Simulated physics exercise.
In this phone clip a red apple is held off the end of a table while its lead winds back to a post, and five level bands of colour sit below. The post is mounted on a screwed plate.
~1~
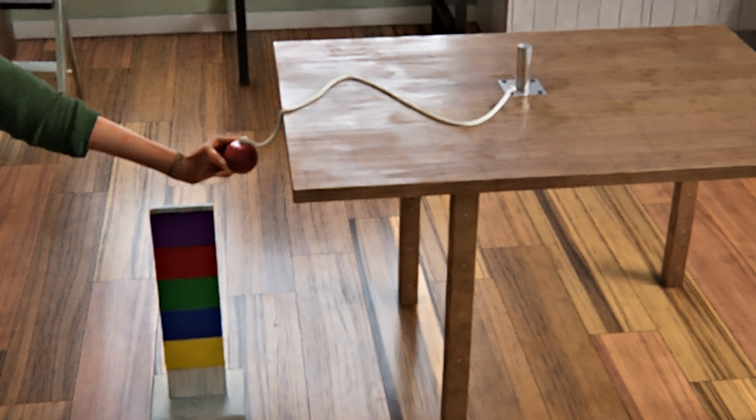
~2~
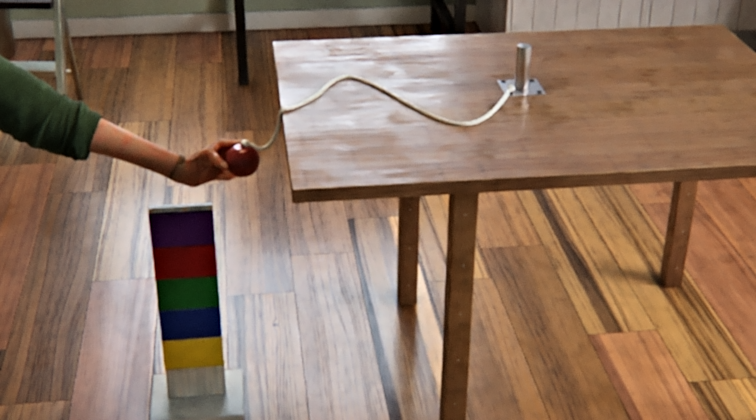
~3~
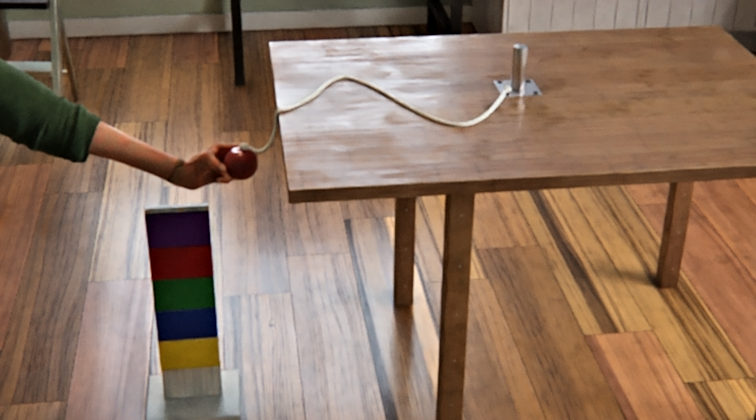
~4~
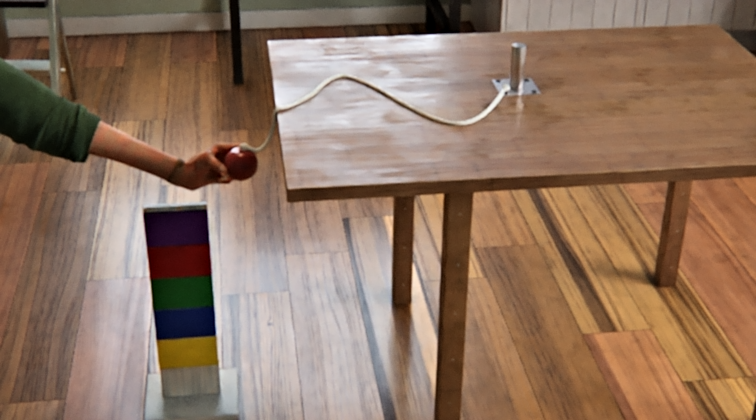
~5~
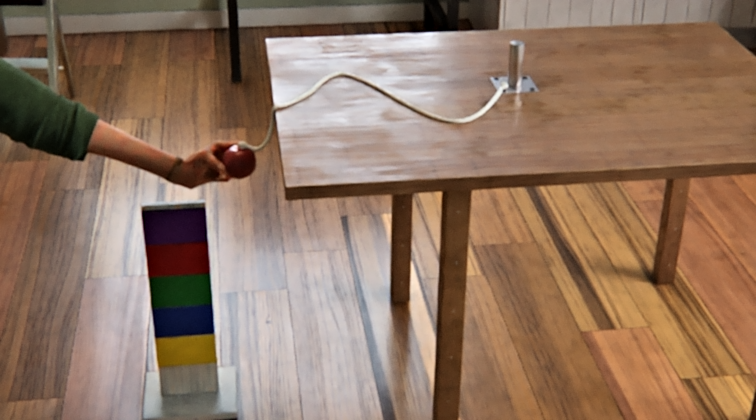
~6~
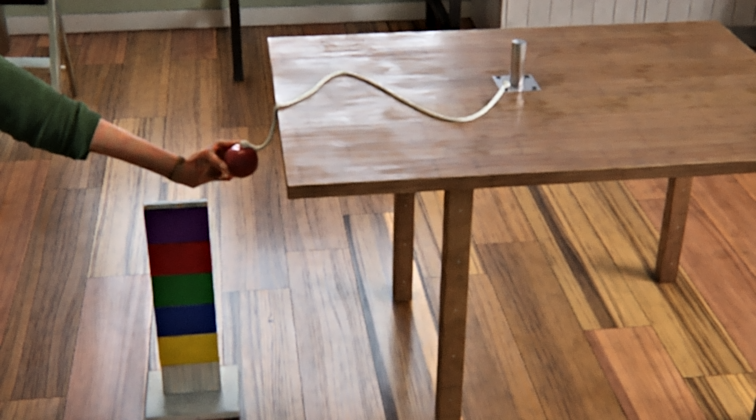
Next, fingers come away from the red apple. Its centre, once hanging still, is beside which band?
Beside the blue band.
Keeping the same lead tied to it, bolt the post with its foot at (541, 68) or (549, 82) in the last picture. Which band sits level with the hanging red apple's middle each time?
Green; green.
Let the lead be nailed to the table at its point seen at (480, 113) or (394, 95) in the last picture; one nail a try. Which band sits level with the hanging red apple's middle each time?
Results, in sequence: Green / red.
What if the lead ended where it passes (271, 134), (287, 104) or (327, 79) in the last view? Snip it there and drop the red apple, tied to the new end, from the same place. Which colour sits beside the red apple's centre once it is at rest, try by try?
Try by try, the answer is green; red; no band.
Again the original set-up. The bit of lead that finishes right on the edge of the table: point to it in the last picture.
It's the bit near (369, 81).
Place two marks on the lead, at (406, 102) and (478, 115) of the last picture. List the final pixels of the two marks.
Point one to (339, 102), point two to (427, 92).
Soon after, apple near (254, 258); level with red.
After that, apple near (302, 302); level with blue.
And then, apple near (273, 309); level with blue.
In the end, apple near (288, 309); level with blue. The lead holds its middle at blue.
